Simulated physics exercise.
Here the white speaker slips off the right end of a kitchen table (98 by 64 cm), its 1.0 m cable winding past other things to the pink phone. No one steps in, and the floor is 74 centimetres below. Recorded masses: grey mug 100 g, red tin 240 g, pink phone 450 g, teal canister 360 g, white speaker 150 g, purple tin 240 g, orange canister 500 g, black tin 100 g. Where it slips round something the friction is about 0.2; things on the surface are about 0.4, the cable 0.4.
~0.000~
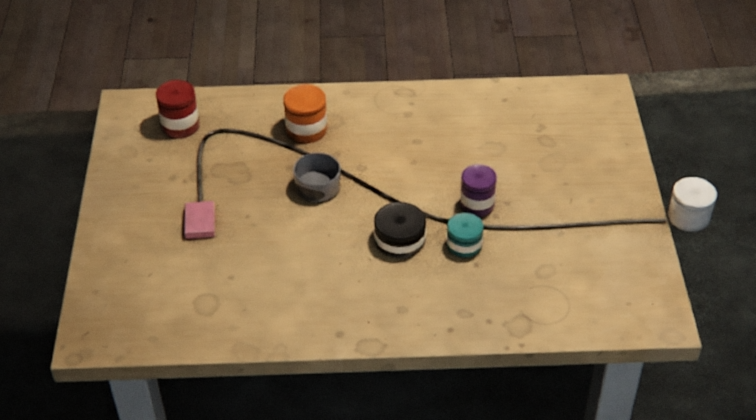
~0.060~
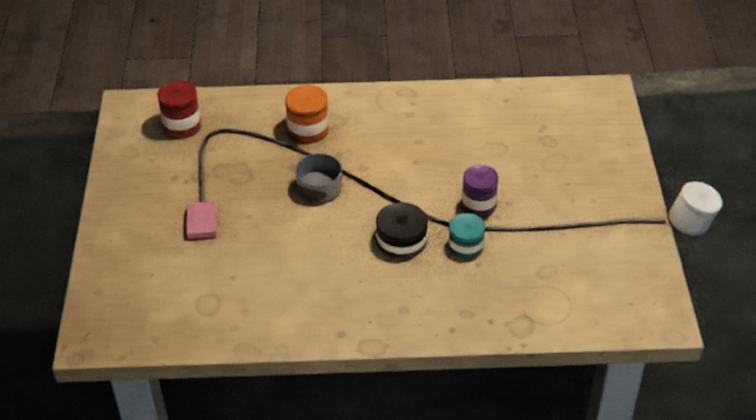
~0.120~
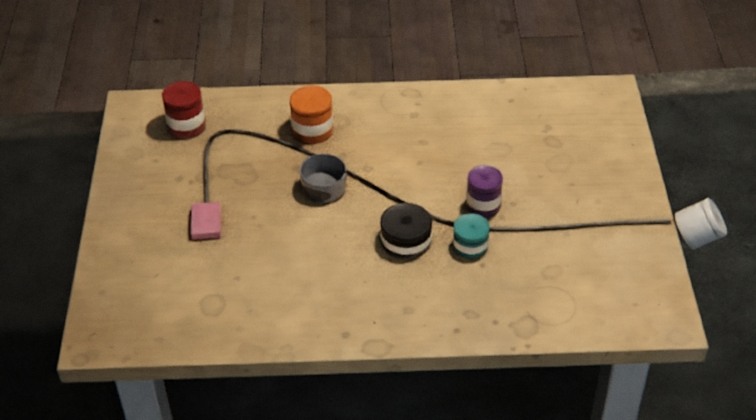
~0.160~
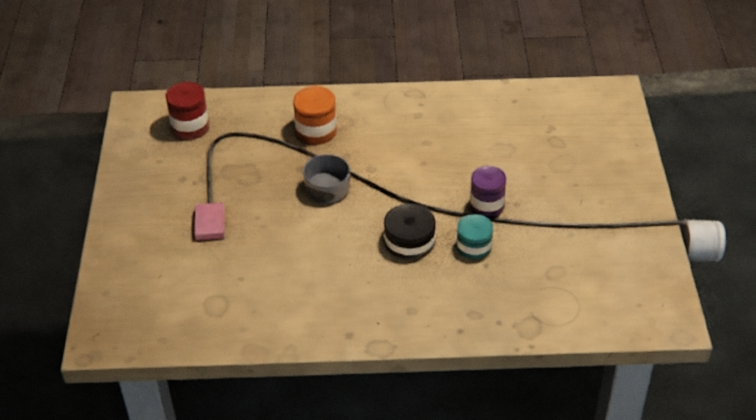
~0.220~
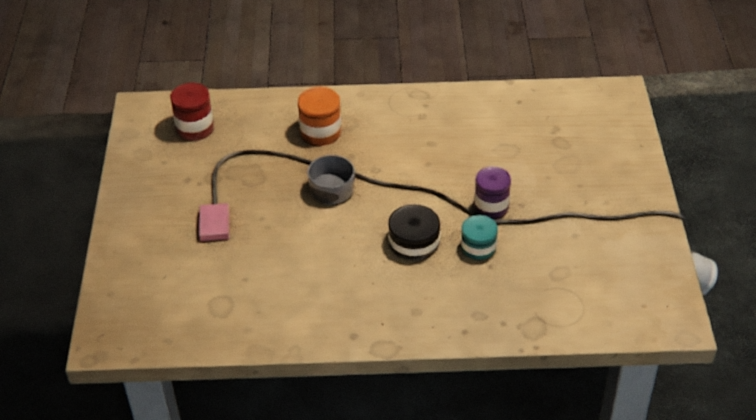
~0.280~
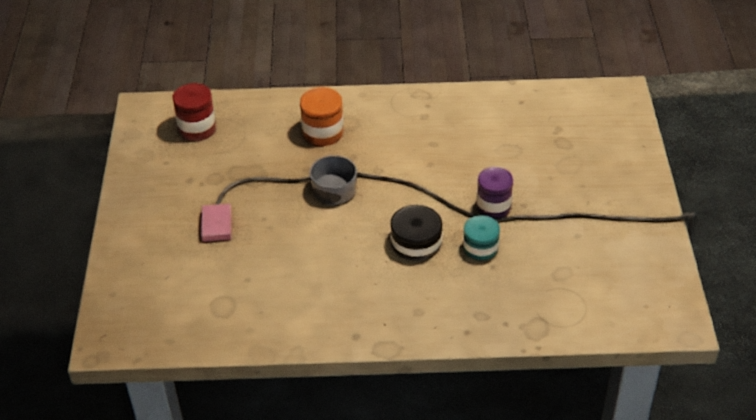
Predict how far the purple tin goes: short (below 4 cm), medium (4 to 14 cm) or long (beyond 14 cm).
Short.
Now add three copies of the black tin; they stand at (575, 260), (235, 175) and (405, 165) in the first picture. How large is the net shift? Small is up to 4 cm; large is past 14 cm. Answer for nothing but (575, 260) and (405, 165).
In turn: Small, small.
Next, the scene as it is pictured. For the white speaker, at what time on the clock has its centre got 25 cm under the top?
Answer: 0.32 s on the clock.
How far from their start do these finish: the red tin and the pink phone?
Red tin: 0 cm; pink phone: 2 cm.
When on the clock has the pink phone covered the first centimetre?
Answer: Pink phone, 0.40 s.
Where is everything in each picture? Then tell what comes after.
The first picture shows shows, purple tin (479, 176); cable runs through (608, 223) (371, 188) (283, 144) (200, 160).
The second picture shows shows, white speaker (699, 196); cable runs through (608, 223) (373, 188) (201, 160).
The third picture shows shows, white speaker (701, 224); cable runs through (613, 223) (377, 188) (206, 160).
The fourth picture shows shows, white speaker (701, 241); cable runs through (630, 225) (386, 191) (209, 161).
The fifth picture shows shows, white speaker (691, 272); cable runs through (672, 214) (435, 193) (221, 162).
The sixth picture shows shows, purple tin (496, 179); cable runs through (601, 217) (378, 177) (262, 179).
By 0.5 s, the cable's tail end at (230, 207); grey mug 9 cm off its start, white speaker over the edge, pink phone 1 cm off its start.
By 0.7 s, the cable's tail end at (230, 207); grey mug 10 cm off its start, white speaker over the edge, pink phone 1 cm off its start.
By 1.0 s, the cable's tail end at (231, 207); grey mug 10 cm off its start at (333, 213), white speaker over the edge, pink phone 1 cm off its start at (222, 218).
By 1.2 s, the cable's tail end at (231, 207); grey mug 10 cm off its start, white speaker over the edge, pink phone 1 cm off its start.
By 2.4 s, the cable's tail end at (231, 207); purple tin 0 cm off its start at (496, 178), grey mug 10 cm off its start at (333, 213), pink phone 1 cm off its start at (222, 218), white speaker over the edge.
